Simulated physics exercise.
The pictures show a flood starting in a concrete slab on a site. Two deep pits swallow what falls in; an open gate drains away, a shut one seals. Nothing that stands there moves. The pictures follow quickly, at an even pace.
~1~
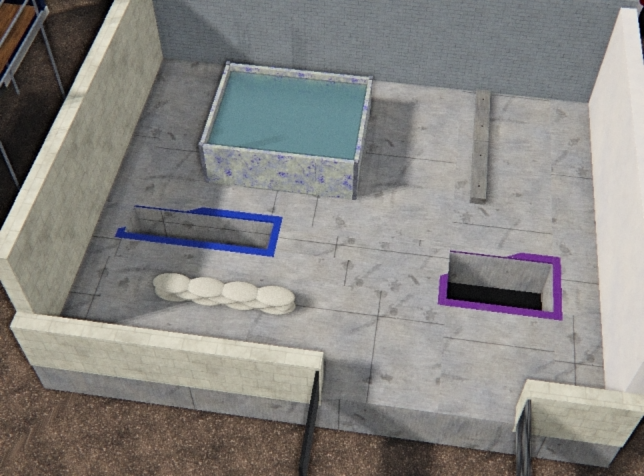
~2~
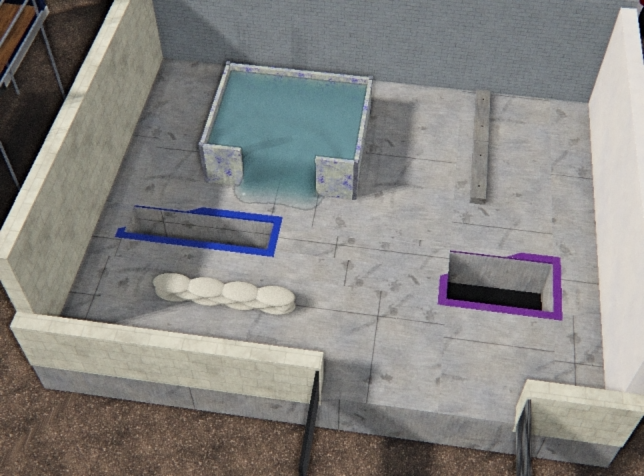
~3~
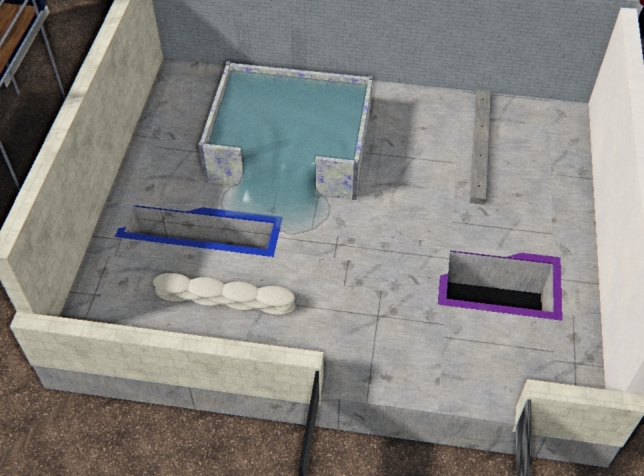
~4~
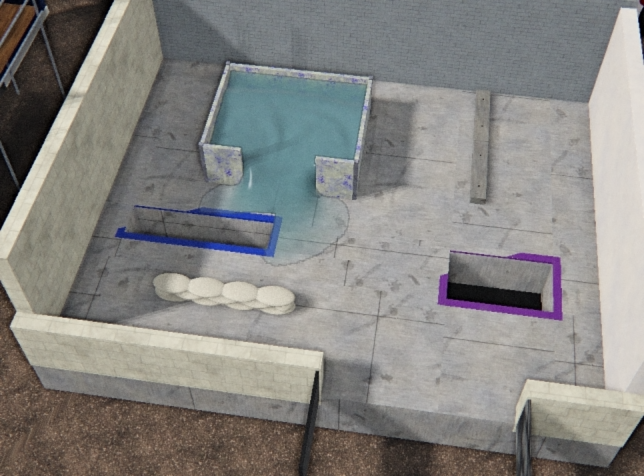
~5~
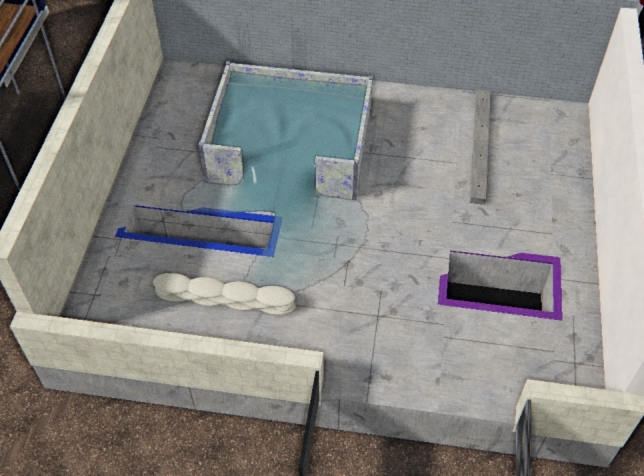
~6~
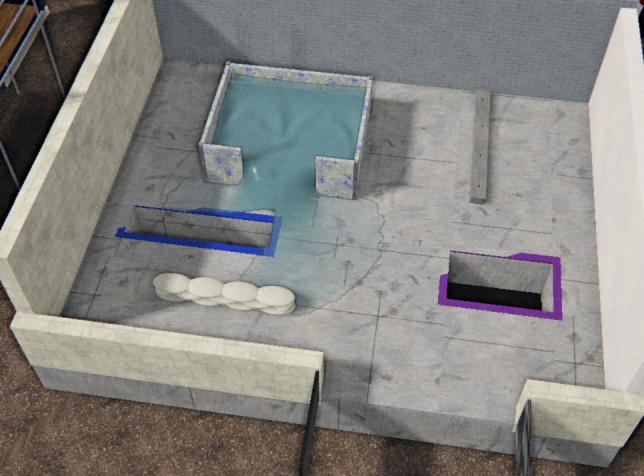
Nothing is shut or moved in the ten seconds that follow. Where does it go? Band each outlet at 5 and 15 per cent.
The gate takes more than 15 %; the purple pit takes less than 5 %; the blue pit takes more than 15 %.
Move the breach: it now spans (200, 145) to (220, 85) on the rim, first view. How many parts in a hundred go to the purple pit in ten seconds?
Parts in a hundred: Purple 8.
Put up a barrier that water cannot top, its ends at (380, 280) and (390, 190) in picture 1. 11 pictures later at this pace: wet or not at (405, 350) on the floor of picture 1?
Answer: Wet.
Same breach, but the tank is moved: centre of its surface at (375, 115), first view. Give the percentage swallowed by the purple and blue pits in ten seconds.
Per cent: Purple 8, blue 14.
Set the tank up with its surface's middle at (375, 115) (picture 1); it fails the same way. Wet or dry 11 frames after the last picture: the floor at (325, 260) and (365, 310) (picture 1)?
In that order: Flooded, covered.
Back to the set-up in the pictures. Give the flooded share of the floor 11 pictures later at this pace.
Close to 25 %.
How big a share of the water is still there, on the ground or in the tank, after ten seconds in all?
I make it 22 per cent.
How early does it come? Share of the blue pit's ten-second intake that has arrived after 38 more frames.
About 85 per cent.
A moment on, water covers 15 % of the floor; the gate 0 %, the purple pit 0 %, the blue pit 17 %.
Next, water covers 25 % of the floor; the gate 3 %, the purple pit 0 %, the blue pit 27 %.
Then, water covers 30 % of the floor; the gate 9 %, the purple pit 0 %, the blue pit 37 %.
Later, water covers 30 % of the floor; the gate 16 %, the purple pit 1 %, the blue pit 48 %.
In the end, water covers 35 % of the floor; the gate 20 %, the purple pit 1 %, the blue pit 56 %.
